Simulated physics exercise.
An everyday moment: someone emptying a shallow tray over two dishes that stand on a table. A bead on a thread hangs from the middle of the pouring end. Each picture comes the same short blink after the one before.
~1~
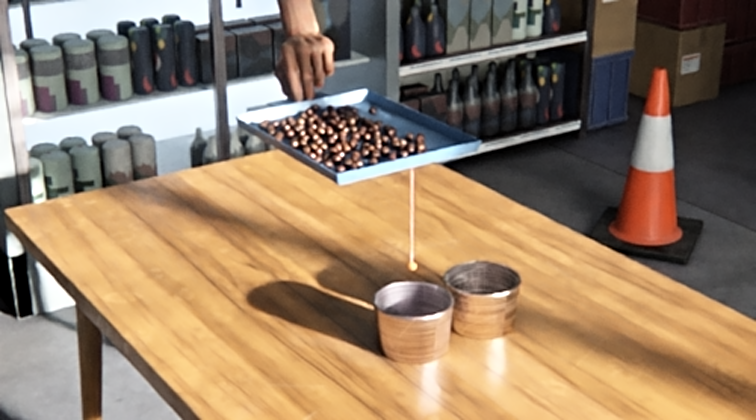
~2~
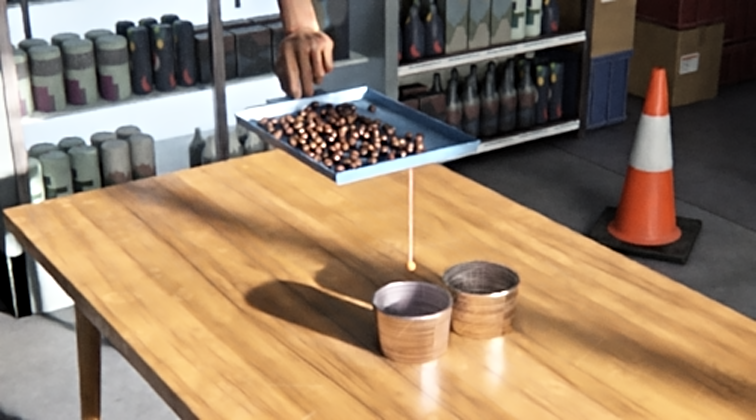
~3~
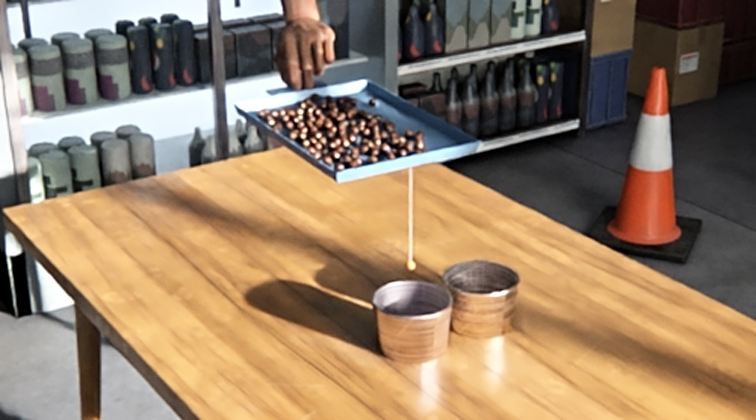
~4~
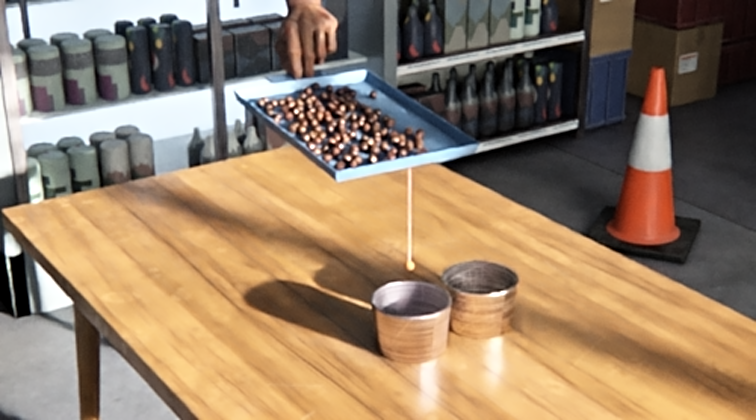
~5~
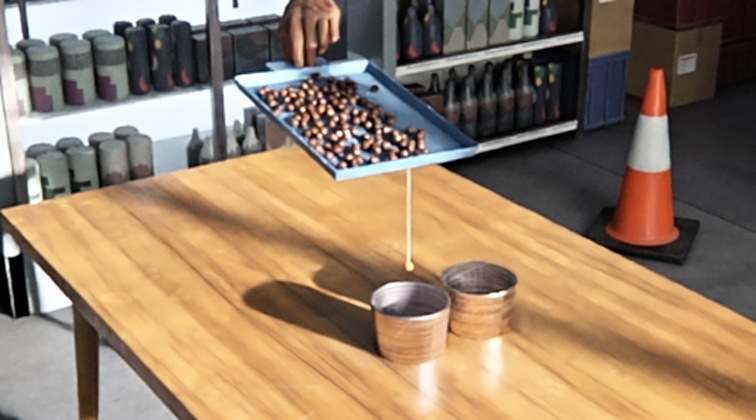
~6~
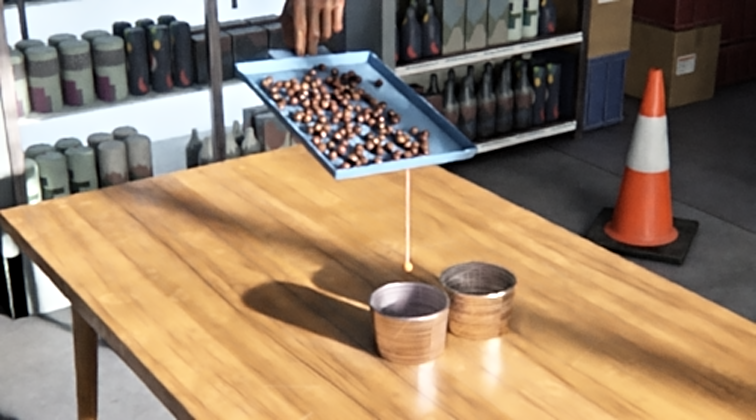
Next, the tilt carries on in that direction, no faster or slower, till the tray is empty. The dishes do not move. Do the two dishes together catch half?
They take over half between them.
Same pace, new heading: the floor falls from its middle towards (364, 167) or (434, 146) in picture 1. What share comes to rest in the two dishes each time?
First some 20, then 30 per cent.
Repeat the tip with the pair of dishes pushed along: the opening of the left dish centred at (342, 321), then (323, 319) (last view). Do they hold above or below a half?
First under half, then not half.
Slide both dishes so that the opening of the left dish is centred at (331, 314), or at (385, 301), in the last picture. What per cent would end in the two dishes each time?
Roughly 10 per cent, and 60 per cent.
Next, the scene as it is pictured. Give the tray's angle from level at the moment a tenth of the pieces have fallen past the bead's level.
Roughly 60°.
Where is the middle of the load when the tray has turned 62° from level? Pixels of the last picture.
Around (443, 156).
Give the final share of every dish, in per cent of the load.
The left dish has 10 per cent, the right dish has 60.
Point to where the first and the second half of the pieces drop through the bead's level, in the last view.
Early half (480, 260), late half (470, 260).
Shortly afterwards, tray tipped steeply; near two thirds on the tray; only a few in the left dish; a little in the right dish; only a few outside both; a little in the air.
Next, tray tipped past a quarter turn; a little in the left dish; near half in the right dish; near a quarter outside both; a little in the air.
Some moments later, tray tipped past a quarter turn; a little in the left dish; near two thirds in the right dish; near a quarter outside both.
In the end, tray tipped past a quarter turn; a little in the left dish; near two thirds in the right dish; near a quarter outside both.
